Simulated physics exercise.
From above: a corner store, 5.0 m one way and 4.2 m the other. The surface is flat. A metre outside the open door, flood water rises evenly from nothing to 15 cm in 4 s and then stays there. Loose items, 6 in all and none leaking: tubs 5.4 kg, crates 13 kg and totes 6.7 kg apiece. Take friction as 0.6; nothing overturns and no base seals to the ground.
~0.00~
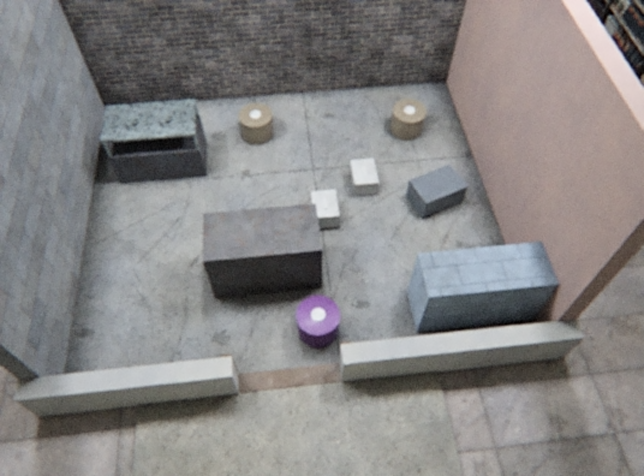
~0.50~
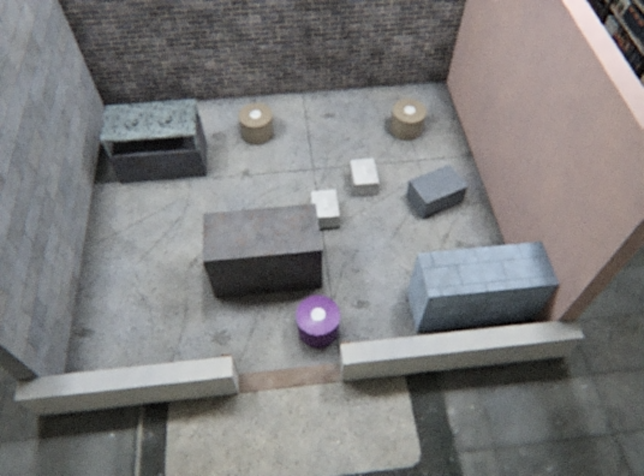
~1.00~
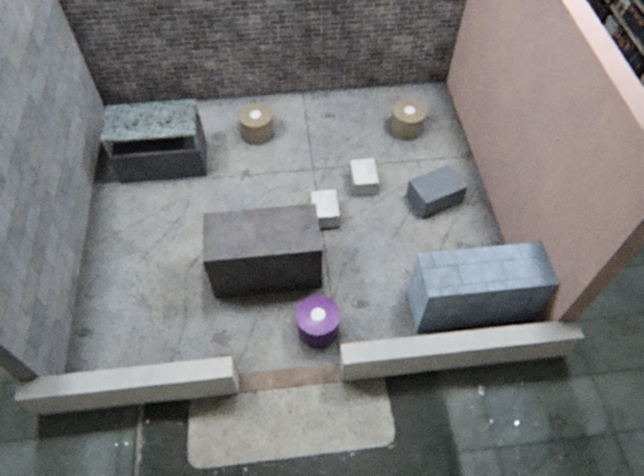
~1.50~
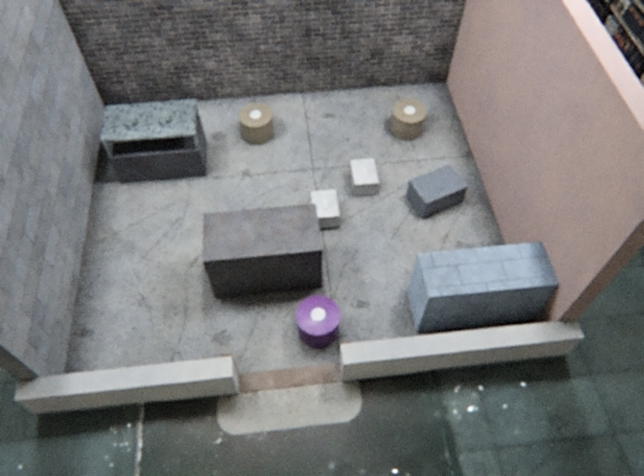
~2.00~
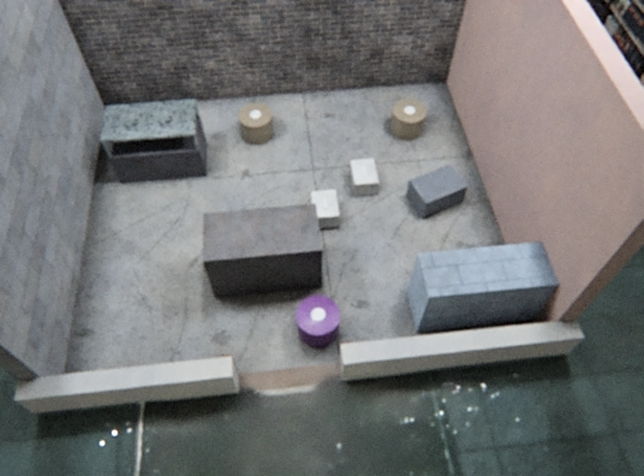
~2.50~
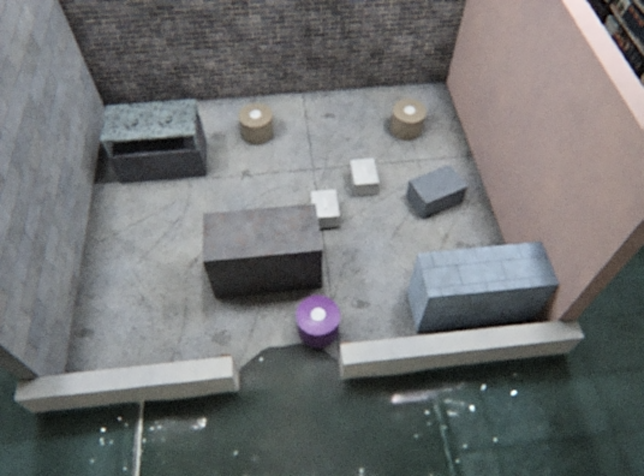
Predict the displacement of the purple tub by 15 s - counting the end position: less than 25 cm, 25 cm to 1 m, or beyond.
The purple tub gets carried off.
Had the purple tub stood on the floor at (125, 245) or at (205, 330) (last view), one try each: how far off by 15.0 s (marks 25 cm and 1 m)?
In turn: It ends far away; it ends far away.
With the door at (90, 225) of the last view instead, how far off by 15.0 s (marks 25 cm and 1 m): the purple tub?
In that case the purple tub is nudged along.
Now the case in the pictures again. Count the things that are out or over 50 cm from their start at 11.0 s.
1 of them.
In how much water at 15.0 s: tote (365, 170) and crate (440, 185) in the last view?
Roughly 3 and 6 cm.
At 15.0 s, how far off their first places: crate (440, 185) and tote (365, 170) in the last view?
In turn: 120 cm, 0 cm.
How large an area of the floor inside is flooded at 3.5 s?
About 1.0 m2.
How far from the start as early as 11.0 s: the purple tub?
About 250 cm.
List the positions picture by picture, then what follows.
The first frame shows the purple tub at (318, 315) rests on the ground; 0.0 m2 under water; 0 of 6 have shifted.
The second frame shows the purple tub at (318, 315), on the bottom; water covers 0.0 m2; 0 of 6 have shifted.
The third frame shows the purple tub at (318, 315) rests on the ground; 0.0 m2 under water; 0 of 6 have shifted.
The fourth frame shows the purple tub at (318, 315), on the bottom; water covers 0.0 m2; 0 of 6 have shifted.
The fifth frame shows the purple tub at (318, 315) rests on the ground; water covers 0.0 m2; 0 of 6 have shifted.
The sixth frame shows the purple tub at (318, 315), on the bottom; water covers 0.2 m2; 0 of 6 have shifted.
After 3.5 s the purple tub is near (322, 308), 0.1 m from its start, aground; 0 afloat.
After 6.8 s the purple tub is near (447, 214), 2.0 m from its start, aground; 0 afloat.
After 11.0 s the purple tub is near (477, 176), 2.7 m from its start, aground; 0 afloat.
After 15.0 s the purple tub is near (414, 74), 3.9 m from its start, afloat; 4 afloat.
